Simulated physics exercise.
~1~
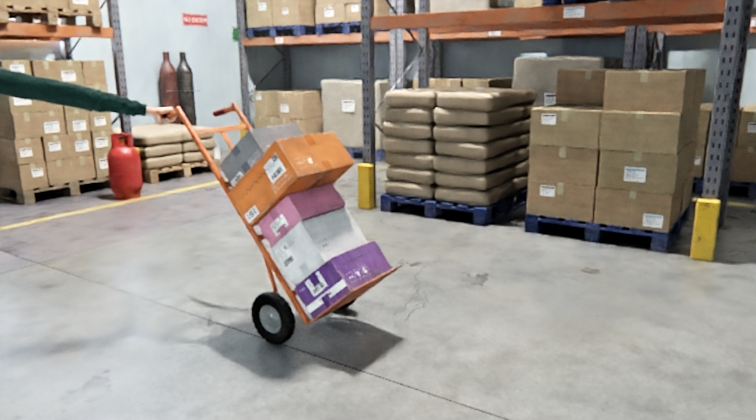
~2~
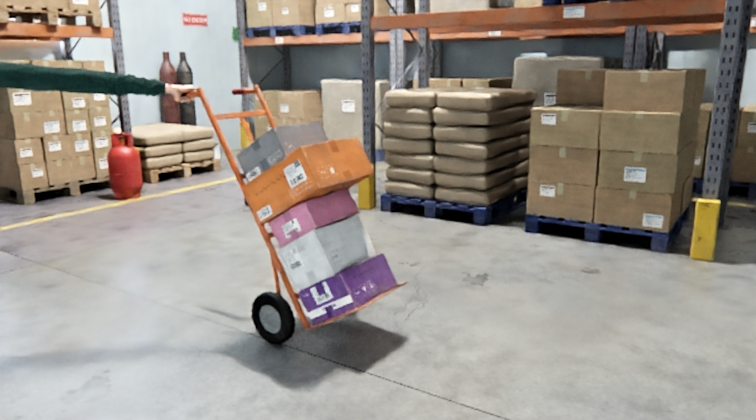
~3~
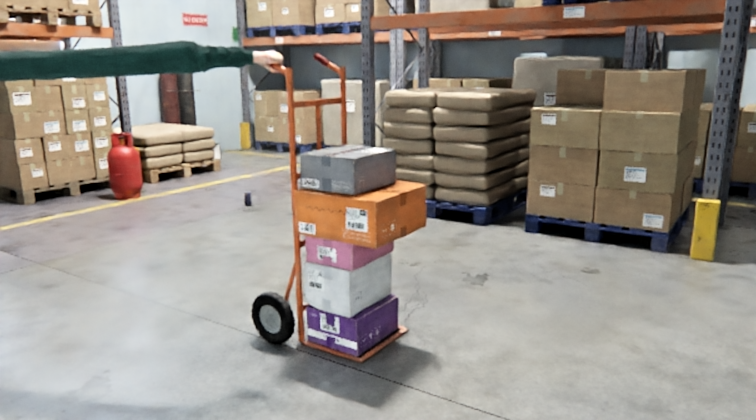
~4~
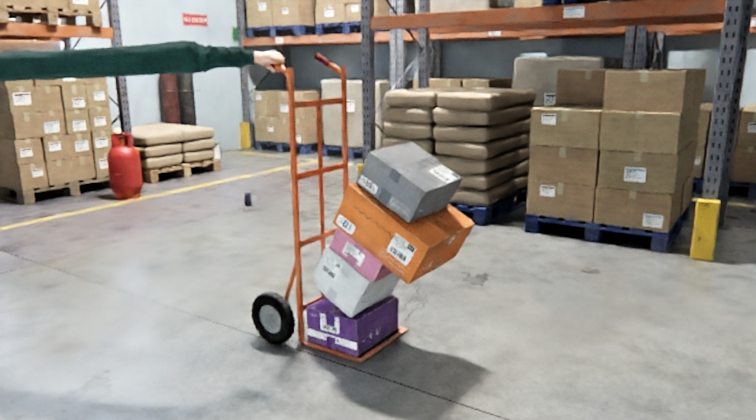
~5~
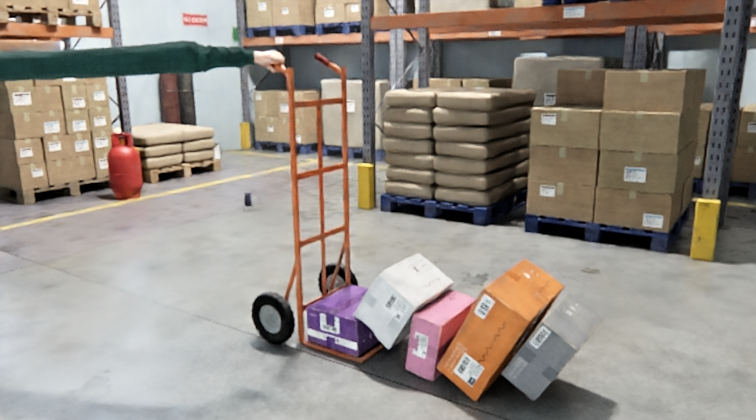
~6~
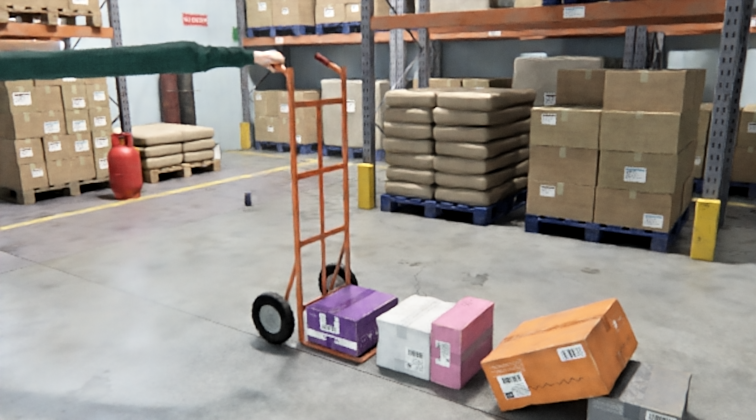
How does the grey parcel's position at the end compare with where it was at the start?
At the start the grey parcel is on top of the stack on the leaning hand truck. By the end it is on the floor at the lower right, beside the orange parcel and farthest from the truck.
